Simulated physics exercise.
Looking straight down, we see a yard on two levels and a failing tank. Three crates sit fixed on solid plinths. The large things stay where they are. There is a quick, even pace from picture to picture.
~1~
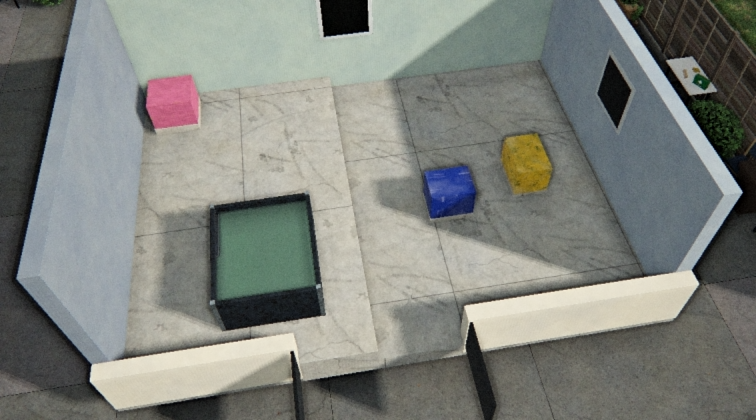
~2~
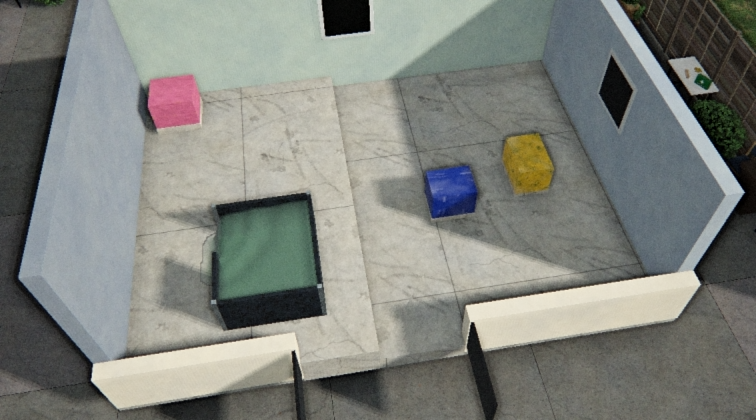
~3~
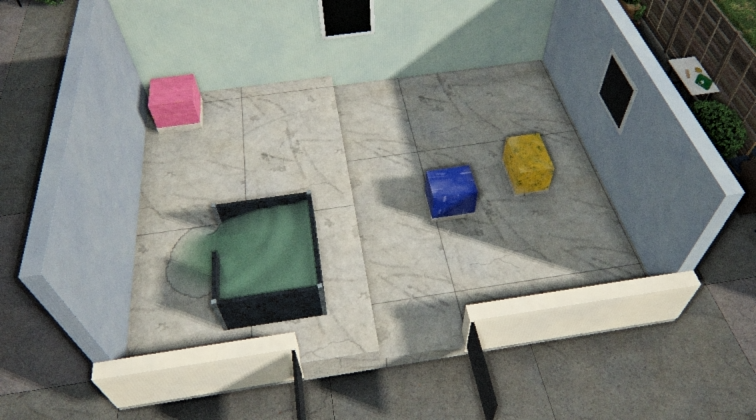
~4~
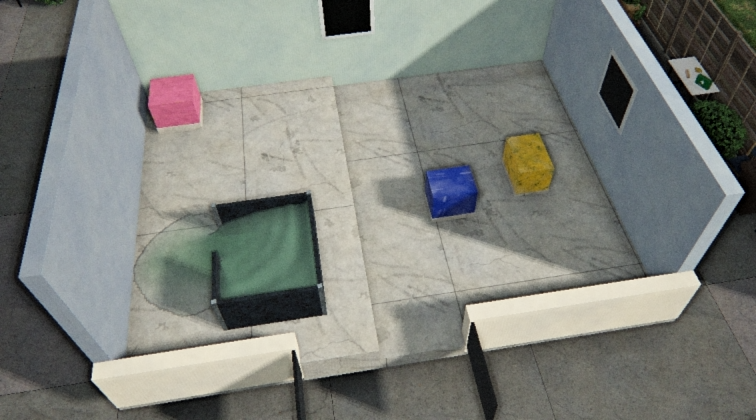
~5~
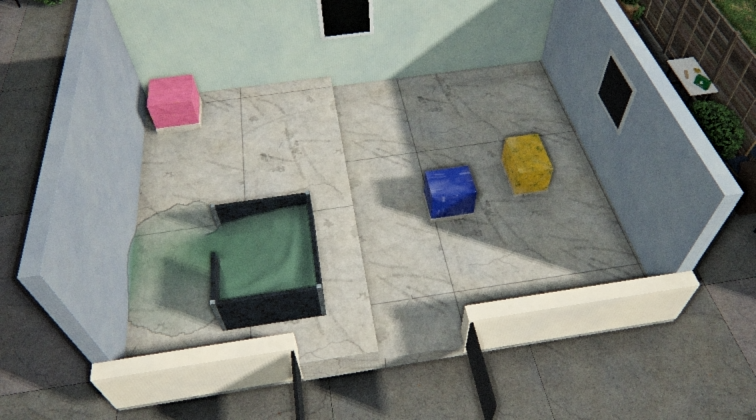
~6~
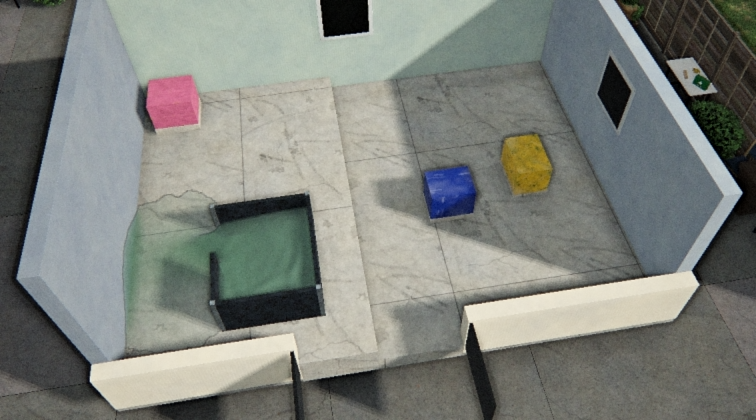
Green water bursts through the left side of a dark-walled open tank, fans out across the pale floor to the left-hand wall and spreads along it, while the level in the tank drops and the camera holds still. The place is a walled yard on two levels, seen from high above. A pink block sits at back left, with blue and yellow blocks to the right.
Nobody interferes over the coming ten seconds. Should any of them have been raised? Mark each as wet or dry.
Yellow crate: Dry; pink crate: Wet; blue crate: Dry.
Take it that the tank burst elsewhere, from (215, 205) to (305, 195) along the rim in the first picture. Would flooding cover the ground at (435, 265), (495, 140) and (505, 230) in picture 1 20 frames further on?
First spot unwetted, second unwetted, third unwetted.
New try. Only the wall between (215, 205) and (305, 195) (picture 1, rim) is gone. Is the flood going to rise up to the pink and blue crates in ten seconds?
The pink one is reached; the blue one is untouched.
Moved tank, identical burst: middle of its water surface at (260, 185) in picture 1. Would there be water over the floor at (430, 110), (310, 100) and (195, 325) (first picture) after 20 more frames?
As listed: No water, flooded, flooded.
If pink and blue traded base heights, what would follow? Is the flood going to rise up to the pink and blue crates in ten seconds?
The pink crate is reached and the blue crate is not reached.
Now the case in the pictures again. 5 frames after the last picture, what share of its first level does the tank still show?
It works out to roughly 62 percent.
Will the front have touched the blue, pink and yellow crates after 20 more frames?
At blue, unflooded; at pink, flooded; at yellow, unflooded.
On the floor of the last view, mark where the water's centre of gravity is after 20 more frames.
I'd place it roughly at (222, 241).
A moment on, water covers 10 % of the floor; the yellow crate not reached, the pink crate water round its plinth, the blue crate not reached.
Next, water covers 20 % of the floor; the yellow crate not reached, the pink crate water round its plinth, the blue crate not reached.
Then, water covers 35 % of the floor; the yellow crate not reached, the pink crate water round its plinth, the blue crate not reached.
Later, water covers 65 % of the floor; the yellow crate not reached, the pink crate water round its plinth, the blue crate water round its plinth.
In the end, water covers 90 % of the floor; the yellow crate stayed above the water, the pink crate was topped, the blue crate stayed above the water.
